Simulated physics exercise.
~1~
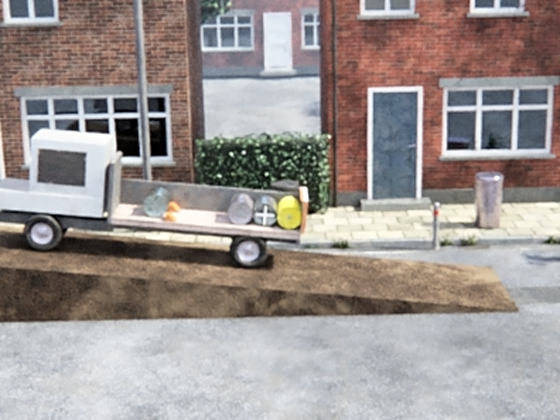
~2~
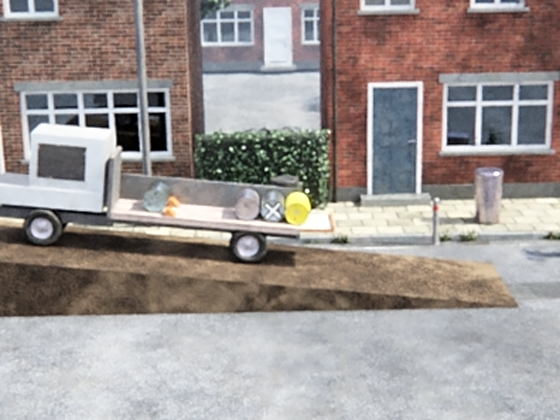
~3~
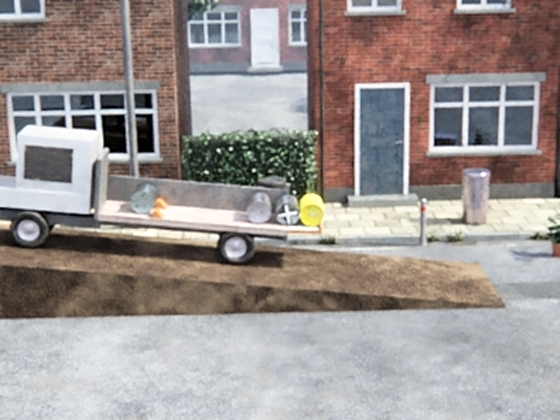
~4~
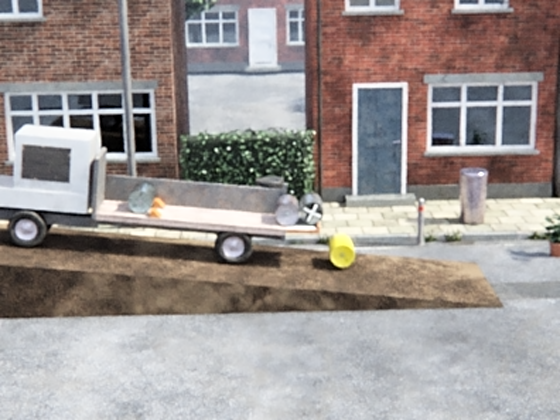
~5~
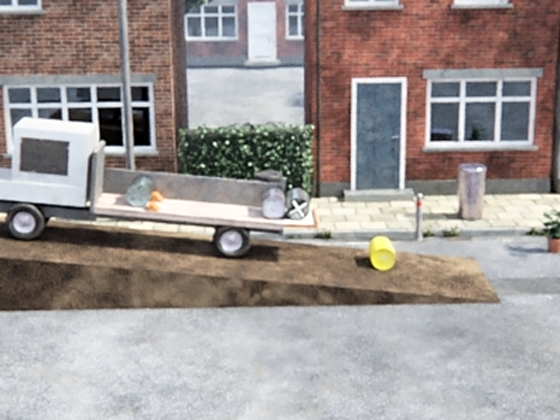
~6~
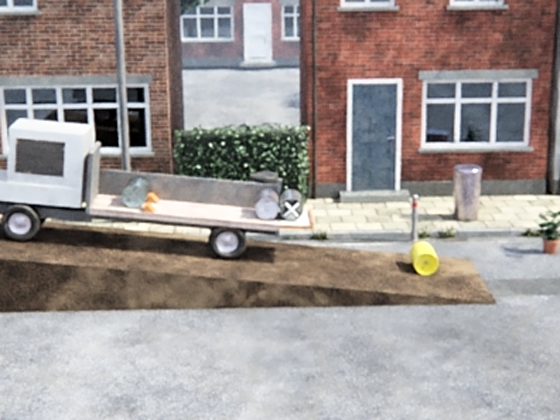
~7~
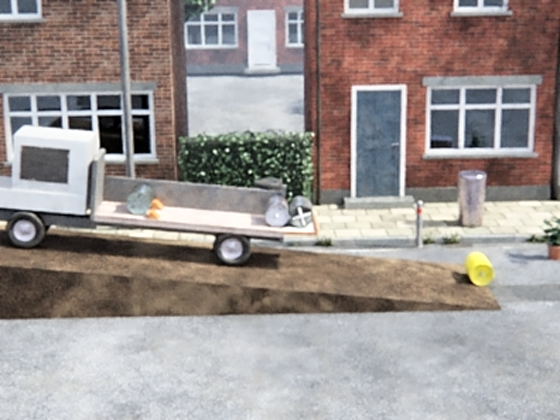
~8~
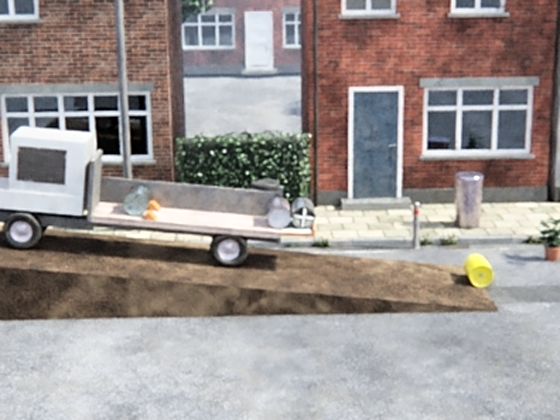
The footage shows a white pick-up standing nose-up on a dirt ramp before brick houses as its tailgate drops and several kegs shift right. The yellow one rolls off the back and down the slope, stopping near the ramp's foot, while the others remain aboard.
